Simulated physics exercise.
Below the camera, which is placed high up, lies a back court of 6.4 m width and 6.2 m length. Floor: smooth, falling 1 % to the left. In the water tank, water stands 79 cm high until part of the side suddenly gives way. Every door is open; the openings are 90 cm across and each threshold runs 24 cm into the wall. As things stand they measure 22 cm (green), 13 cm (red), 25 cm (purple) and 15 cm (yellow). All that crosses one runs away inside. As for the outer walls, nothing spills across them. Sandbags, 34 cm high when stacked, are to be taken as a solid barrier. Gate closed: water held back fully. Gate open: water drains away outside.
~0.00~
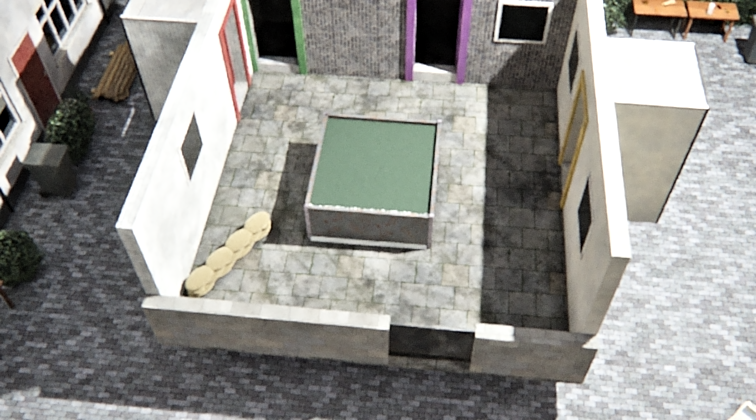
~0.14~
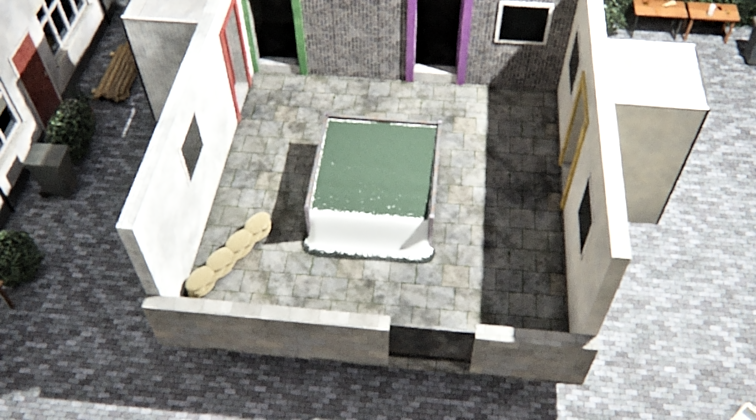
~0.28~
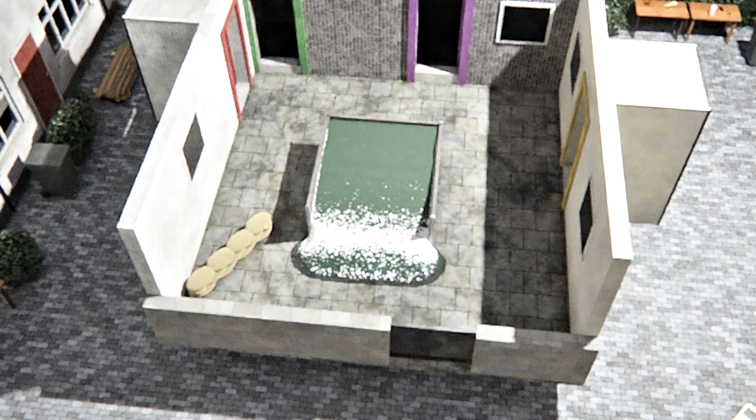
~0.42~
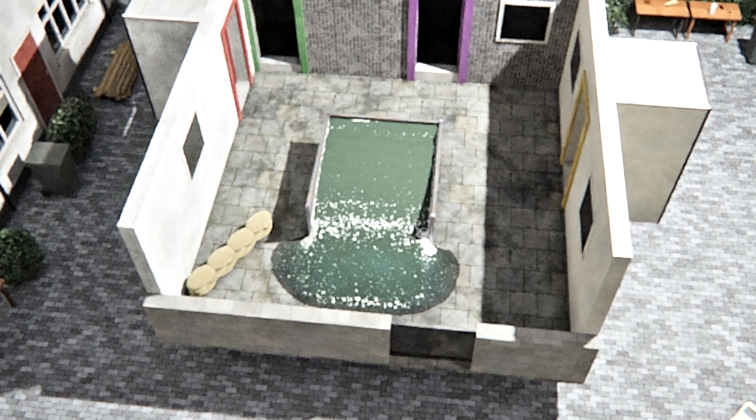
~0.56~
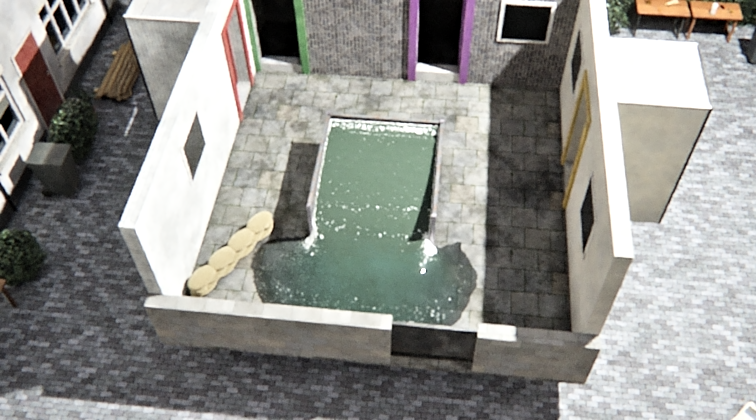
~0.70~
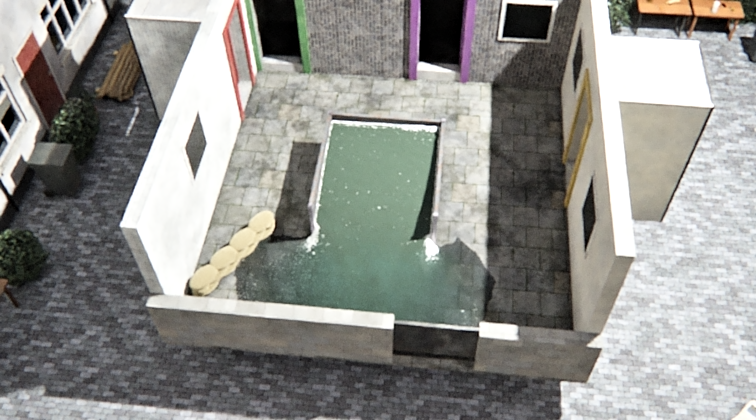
At the start, a rectangular tank of still green water stands in a walled courtyard with green and purple doorways behind it. Its near side gives way, and white, foamy water pours onto the paving. The water then fans out, smooths to green, and reaches the low front wall and tan stepped objects.
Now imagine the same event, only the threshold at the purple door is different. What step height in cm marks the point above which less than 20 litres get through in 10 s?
The point is around 8.5 cm.
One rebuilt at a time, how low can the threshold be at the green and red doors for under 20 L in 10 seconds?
Roughly 16 cm for the green door and roughly 12.5 cm for the red door.
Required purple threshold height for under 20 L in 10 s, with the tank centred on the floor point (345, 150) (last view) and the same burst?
With that change, some 7.5 centimetres.
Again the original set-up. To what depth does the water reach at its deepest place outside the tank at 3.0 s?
About 48 cm at most.
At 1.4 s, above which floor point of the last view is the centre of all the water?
Around (369, 247).
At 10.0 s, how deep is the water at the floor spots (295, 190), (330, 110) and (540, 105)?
Taking the spots in order: About 10, 12 and 10 centimetres.
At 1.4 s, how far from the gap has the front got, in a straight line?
Close to 3.8 metres, I'd say.
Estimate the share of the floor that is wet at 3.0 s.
Some 50 in a hundred.
After 1.4 s water covers 25 % of the floor, deepest (55 cm) near (353, 337); it has not reached the purple door.
After 3.0 s water covers 50 % of the floor, deepest (48 cm) near (179, 322); it has not reached the purple door.
After 10.0 s water covers 95 % of the floor, deepest (14 cm) near (221, 188); 11 cm at the purple door, 0 litres in over its 25 cm threshold.
At the purple door as built, the water arrived by 4.7 s and peaked near 13 cm at 6.2 s.
With a threshold of 7 cm, 38 litres would have come in within the 10 s; with 9.5 cm, 13 litres. So under 20 litres takes about 8.5 cm.
